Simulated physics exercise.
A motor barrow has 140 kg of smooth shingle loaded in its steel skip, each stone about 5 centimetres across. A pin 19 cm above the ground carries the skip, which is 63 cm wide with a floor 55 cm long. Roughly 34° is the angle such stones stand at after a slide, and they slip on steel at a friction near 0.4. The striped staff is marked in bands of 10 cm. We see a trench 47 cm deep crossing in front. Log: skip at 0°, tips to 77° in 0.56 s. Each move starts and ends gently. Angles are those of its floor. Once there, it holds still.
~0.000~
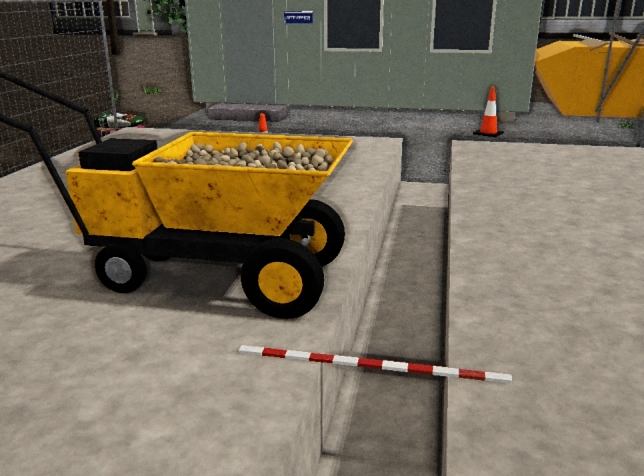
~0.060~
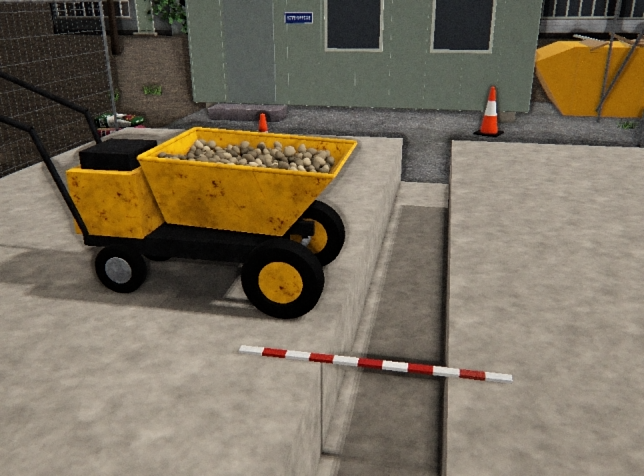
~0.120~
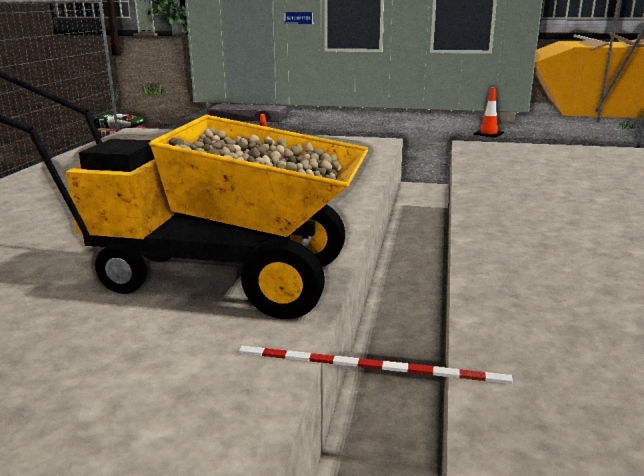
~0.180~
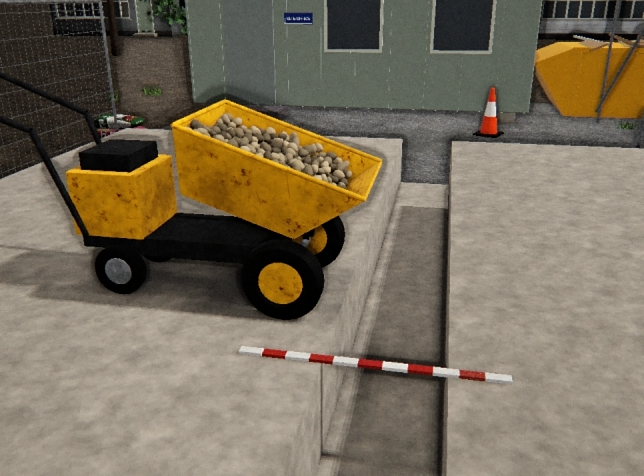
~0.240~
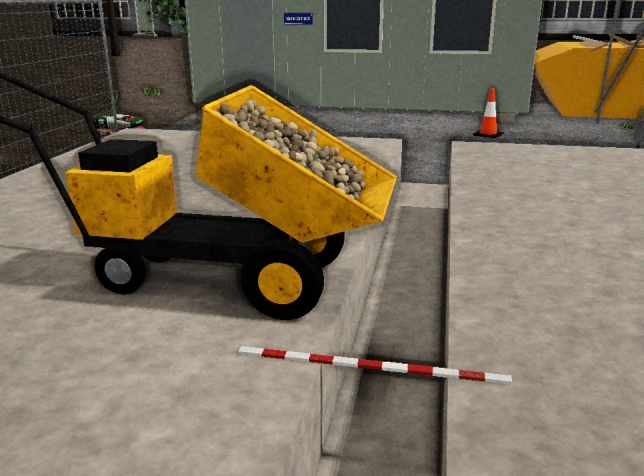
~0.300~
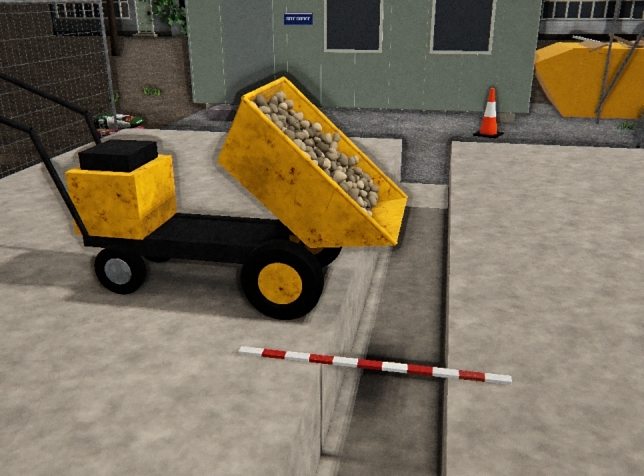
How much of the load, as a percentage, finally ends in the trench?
I would put it at about 48 per cent.
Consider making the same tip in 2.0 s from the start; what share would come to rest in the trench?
About 70 percent, I'd say.
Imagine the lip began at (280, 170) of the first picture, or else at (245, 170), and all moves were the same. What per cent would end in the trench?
90 % and 100 %.
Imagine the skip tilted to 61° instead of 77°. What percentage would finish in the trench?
With that change, near 40 per cent.
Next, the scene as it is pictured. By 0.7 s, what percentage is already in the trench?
Some 20 per cent of the load by that point.
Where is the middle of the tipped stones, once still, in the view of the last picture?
About (463, 303).
After 0.4 s the floor is at 65°; 100 % in the skip; the foremost stones are at (402, 252).
After 0.7 s the floor is at 77°; 57 % in the skip, 21 % in the trench, 22 % past the trench; the foremost stones are at (501, 311).
After 1.0 s the floor is at 77°; 4 % in the skip, 43 % in the trench, 53 % past the trench; the foremost stones are past the picture's edge.
After 3.0 s the floor is at 77°; 0 % in the skip, 48 % in the trench, 52 % past the trench; the foremost stones are past the picture's edge.
